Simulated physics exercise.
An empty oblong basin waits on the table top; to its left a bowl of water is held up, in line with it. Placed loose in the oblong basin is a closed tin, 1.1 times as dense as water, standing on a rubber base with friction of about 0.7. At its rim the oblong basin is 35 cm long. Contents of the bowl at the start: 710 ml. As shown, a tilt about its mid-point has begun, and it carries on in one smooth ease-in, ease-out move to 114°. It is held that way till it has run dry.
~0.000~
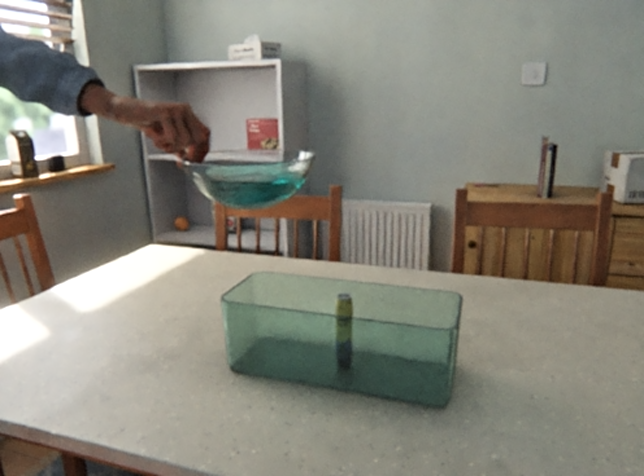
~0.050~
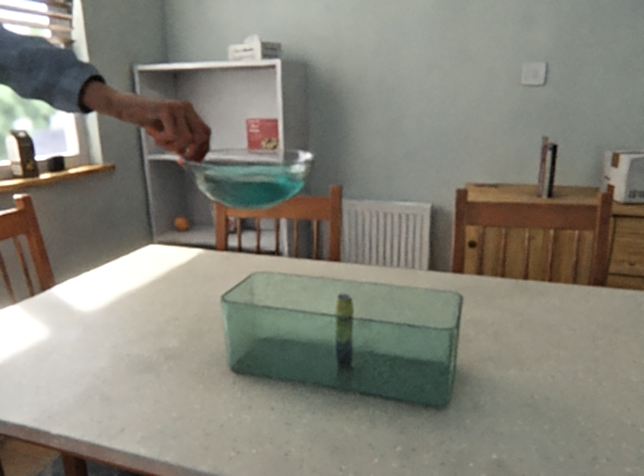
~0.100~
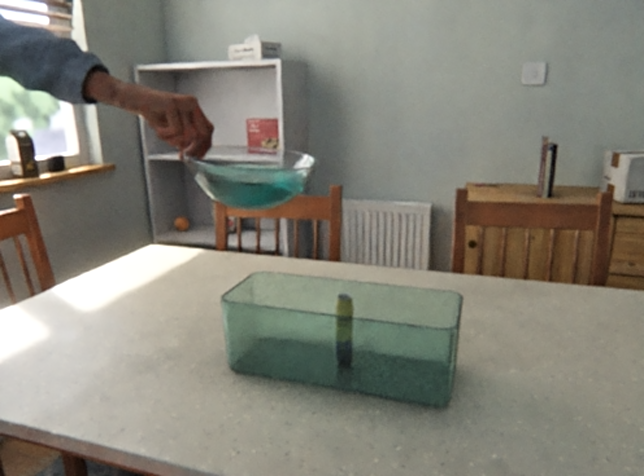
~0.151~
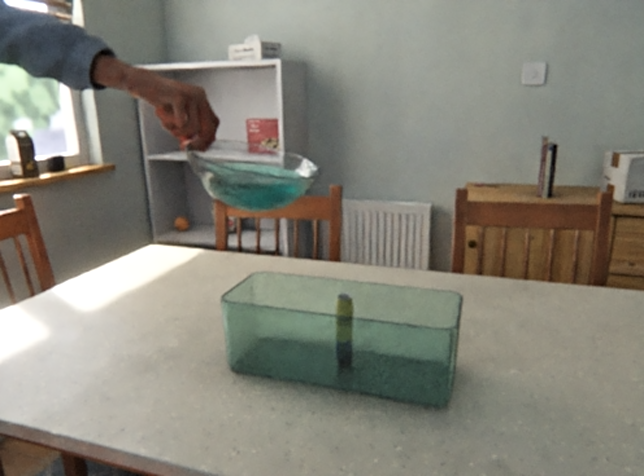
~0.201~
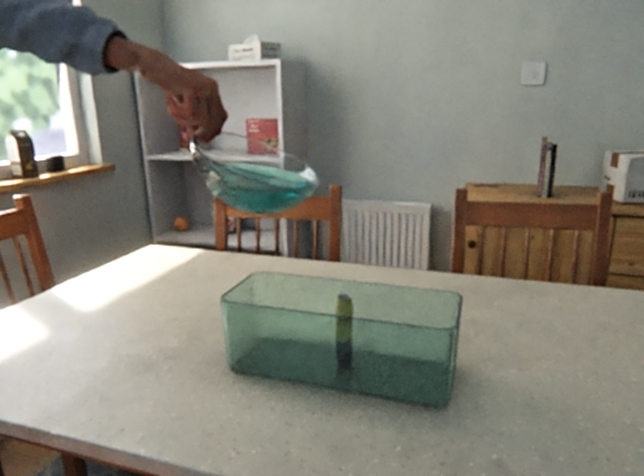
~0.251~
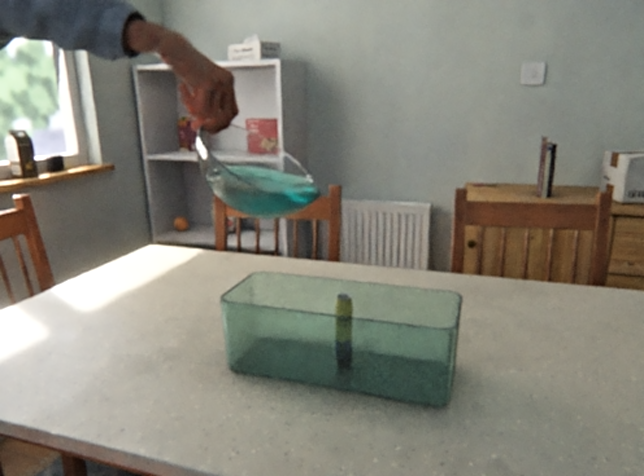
The footage shows a hand holding a clear glass bowl of blue-green water above a table, left of a green translucent oblong basin containing an upright closed tin, then steadily tilting the bowl rightward toward the basin.
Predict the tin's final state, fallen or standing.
I predict it is fallen.
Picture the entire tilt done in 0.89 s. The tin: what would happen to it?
Result: Tin still standing.
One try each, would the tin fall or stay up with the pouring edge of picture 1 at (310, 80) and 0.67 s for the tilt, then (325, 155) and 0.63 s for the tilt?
Run one: It does not tip. Run two: It does not tip.
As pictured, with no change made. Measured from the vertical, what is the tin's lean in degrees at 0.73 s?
10°.
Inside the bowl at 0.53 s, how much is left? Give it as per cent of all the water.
I'd put it near 0 percent.
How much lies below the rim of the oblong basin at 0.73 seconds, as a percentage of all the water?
About 92 per cent.
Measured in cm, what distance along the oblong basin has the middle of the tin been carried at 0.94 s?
Near 7 cm of travel.
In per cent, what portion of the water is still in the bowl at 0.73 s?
About 0 per cent.
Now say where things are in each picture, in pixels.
It leans 0°; its right rim is at (311, 160); the water meets the walls at (203, 172) and (305, 176); the oblong basin's rim runs from (238, 286) to (459, 312); the tin's top is at (344, 300), in the first frame.
It leans 2°; its right rim is at (312, 162); the water meets the walls at (204, 171) and (305, 176), in the second frame.
It leans 6°; its right rim is at (313, 167); the water meets the walls at (205, 168) and (306, 179), in the third frame.
It leans 14°; its right rim is at (315, 177); the water meets the walls at (208, 166) and (308, 183), in the fourth frame.
It leans 24°; its right rim is at (315, 189); the water meets the walls at (211, 166) and (310, 187), in the fifth frame.
It leans 35°; its right rim is at (312, 202); the water meets the walls at (217, 169) and (304, 188); 3 per cent is over the edge, in the sixth frame.
By 0.53 s the tilt is 102° and 0 per cent is still to pour; the tin stands where it began.
By 0.73 s the tilt is 114° and 0 per cent is still to pour; the tin leans 8°.
By 0.94 s the tilt is 114° and 0 per cent is still to pour; the tin leans 58°.
By 1.17 s the tilt is 114° and 0 per cent is still to pour; the tin lies on its side.
At rest the tin lies on its side.
